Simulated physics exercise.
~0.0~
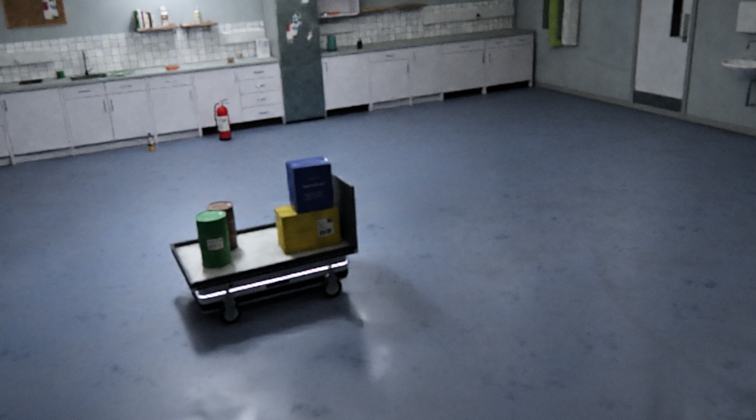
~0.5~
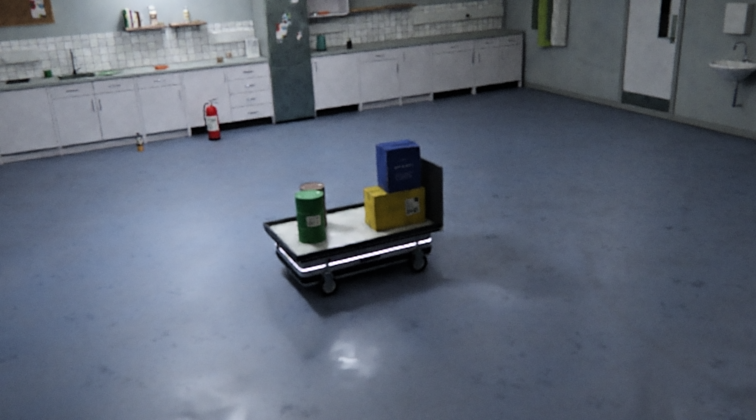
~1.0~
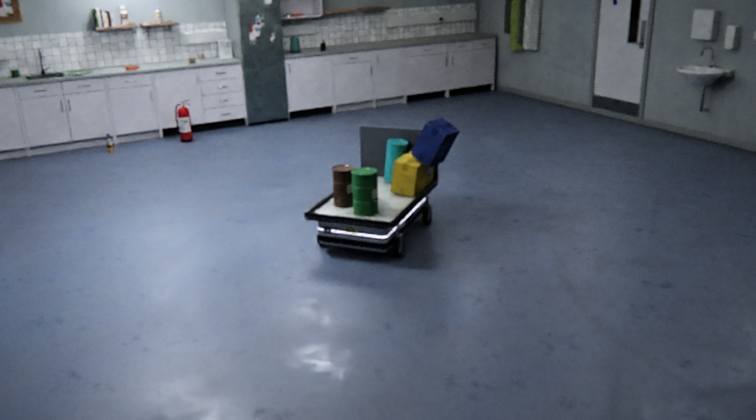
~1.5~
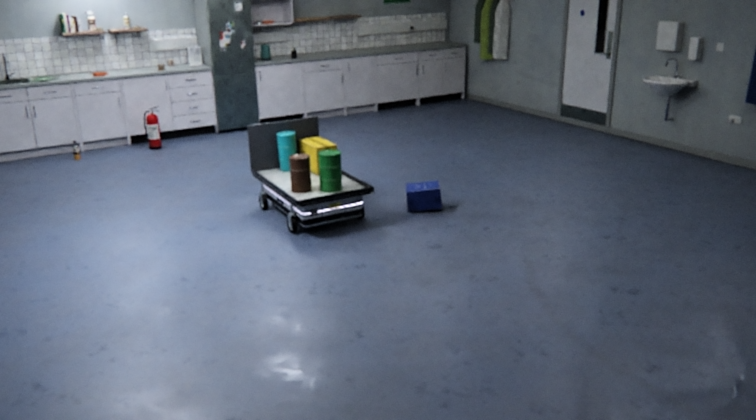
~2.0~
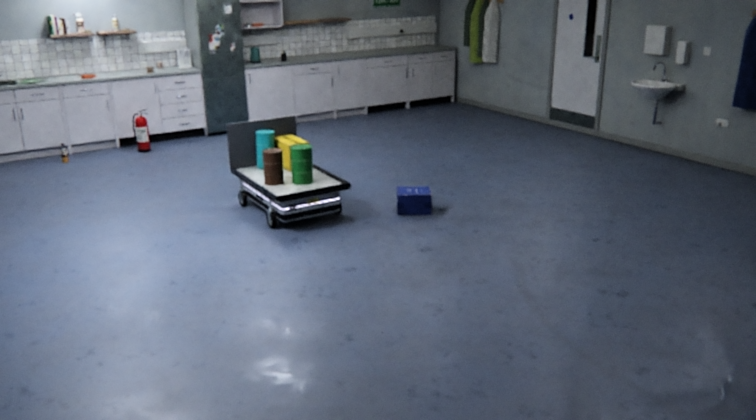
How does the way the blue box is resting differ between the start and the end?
At the start the blue box is upright on the cart, but by the end it is lying on its side on the floor.
